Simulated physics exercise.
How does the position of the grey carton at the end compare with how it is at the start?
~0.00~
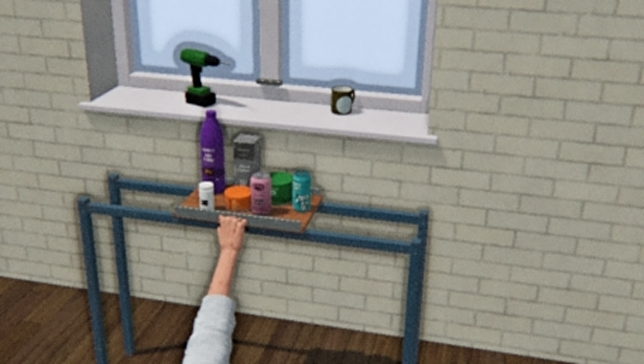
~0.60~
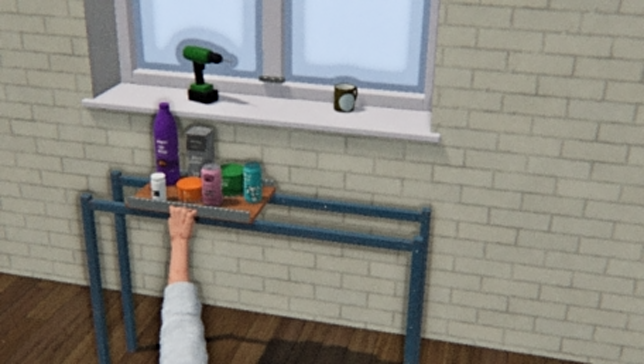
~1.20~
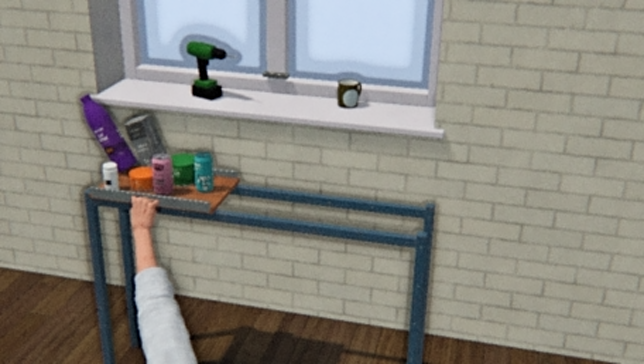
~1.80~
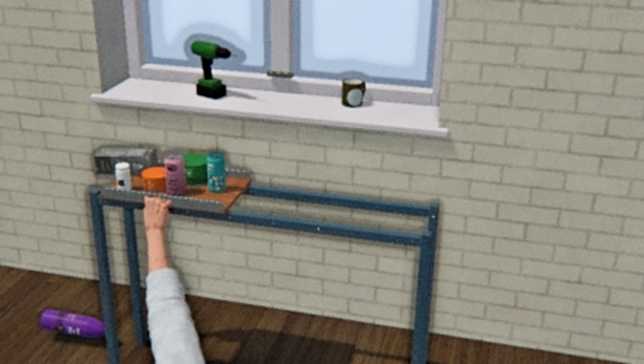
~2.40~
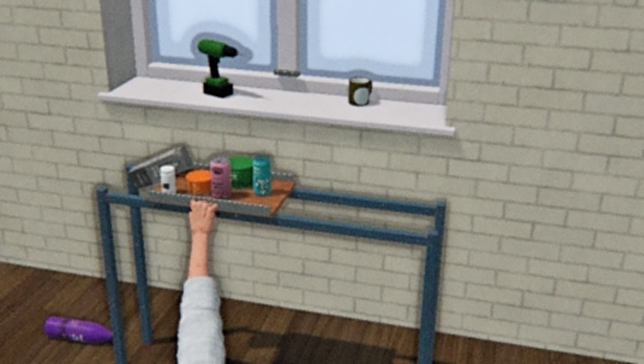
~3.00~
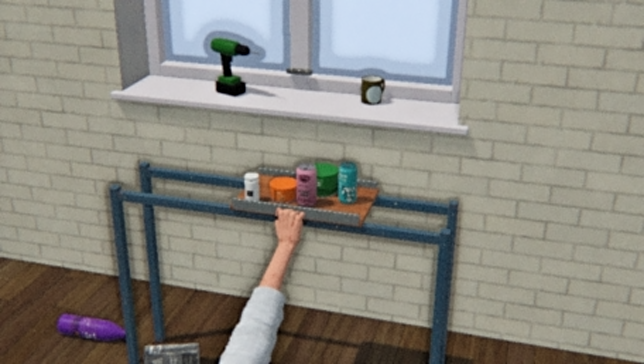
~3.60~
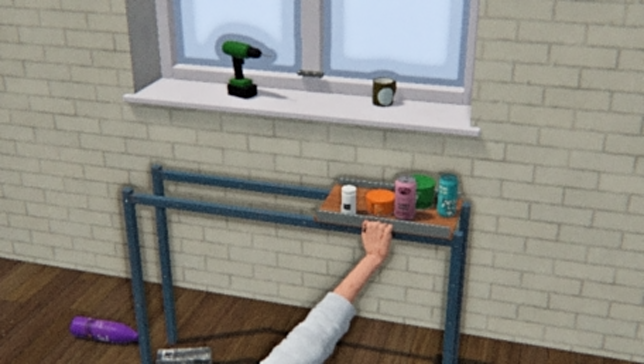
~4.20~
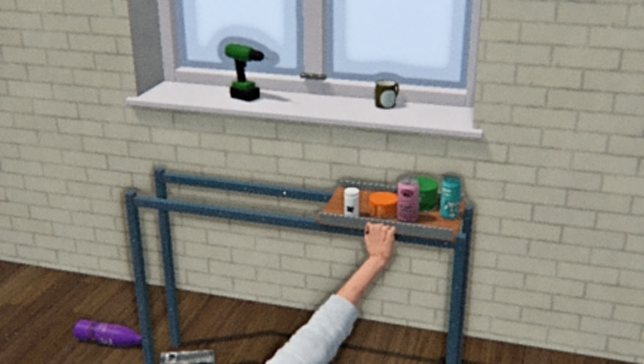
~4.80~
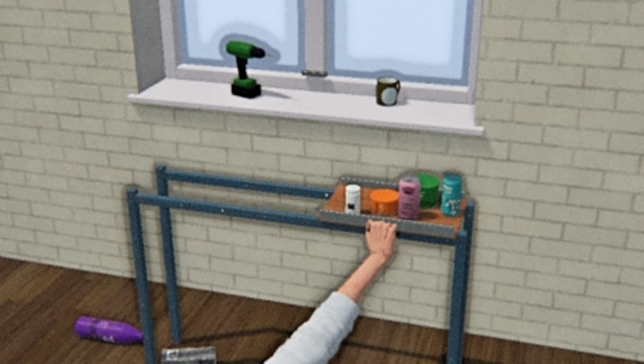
At the start the grey carton stands upright on the tray, and at the end it lies on its side on the floor.
Below a windowsill, a hand moves a tray of containers left along blue rails, where the purple bottle topples to the floor and the grey carton tips over, then moves it right as the carton falls too, ending with five containers upright at the right end.
